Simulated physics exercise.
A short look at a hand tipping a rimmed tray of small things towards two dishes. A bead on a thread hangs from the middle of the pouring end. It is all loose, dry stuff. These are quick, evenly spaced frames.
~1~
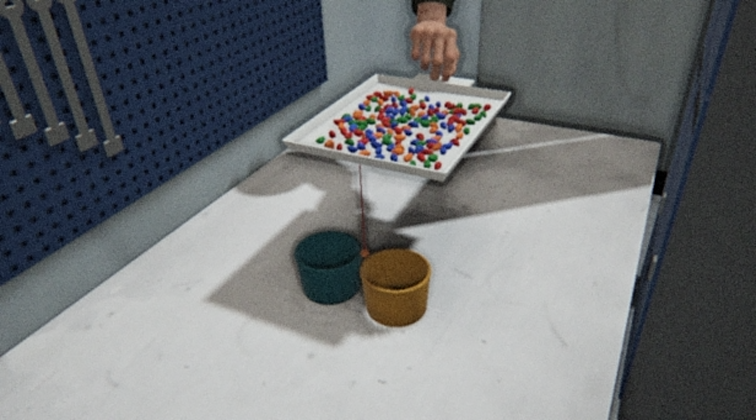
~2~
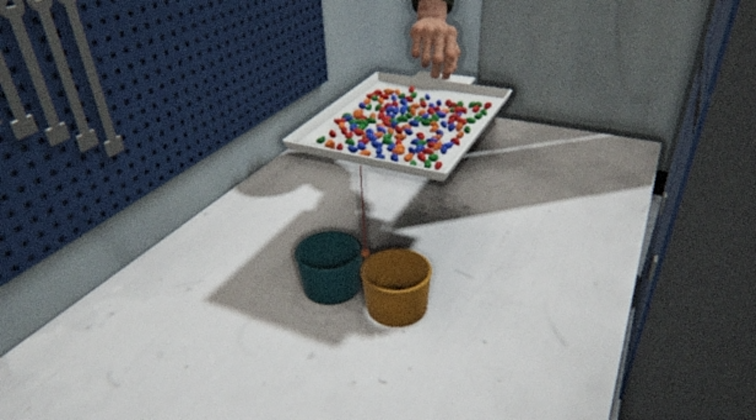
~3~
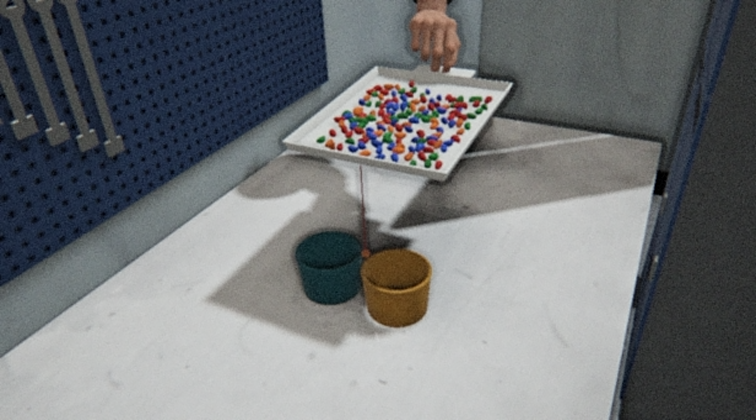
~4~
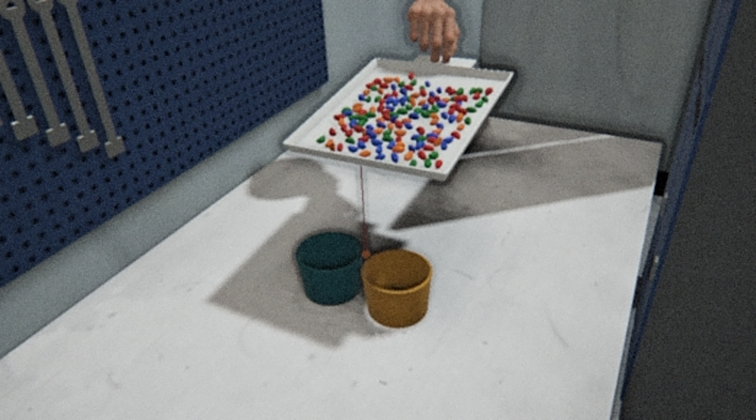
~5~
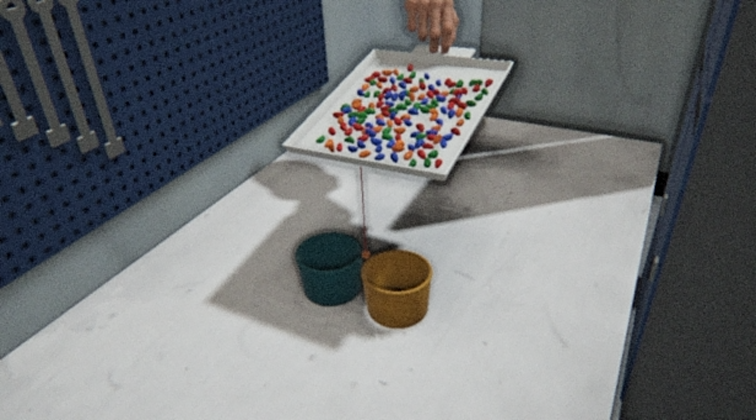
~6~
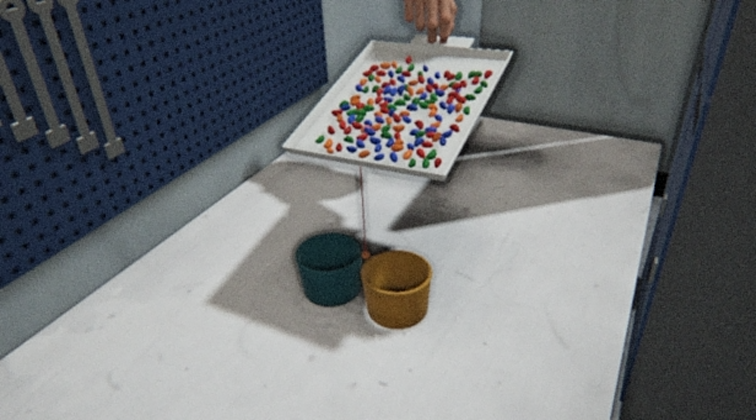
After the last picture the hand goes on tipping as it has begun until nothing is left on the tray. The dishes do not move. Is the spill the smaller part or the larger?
In the dishes lies less than half of it.
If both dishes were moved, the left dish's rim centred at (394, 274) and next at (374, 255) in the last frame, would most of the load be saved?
First the smaller part, then below a half.
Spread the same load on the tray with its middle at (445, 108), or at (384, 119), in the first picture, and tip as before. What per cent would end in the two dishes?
First some 10, then 0 per cent.
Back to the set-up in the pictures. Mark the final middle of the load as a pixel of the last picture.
Near (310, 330).
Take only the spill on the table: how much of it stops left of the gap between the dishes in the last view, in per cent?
Near 80 %.
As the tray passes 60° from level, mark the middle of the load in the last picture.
At about (362, 124).
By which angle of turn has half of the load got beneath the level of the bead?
Roughly 100°.
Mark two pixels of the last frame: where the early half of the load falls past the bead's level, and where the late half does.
Early half (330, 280), late half (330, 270).
Soon, tray tipped steeply; nearly all on the tray; a stray few in the air.
A while on, tray tipped right over; about a quarter on the tray; a small part in the left dish; about a quarter outside both; about half in the air.
Towards the end, tray tipped past a quarter turn; a small part in the left dish; most outside both.
Finally, tray tipped past a quarter turn; none in the right dish; a small part in the left dish; most outside both.
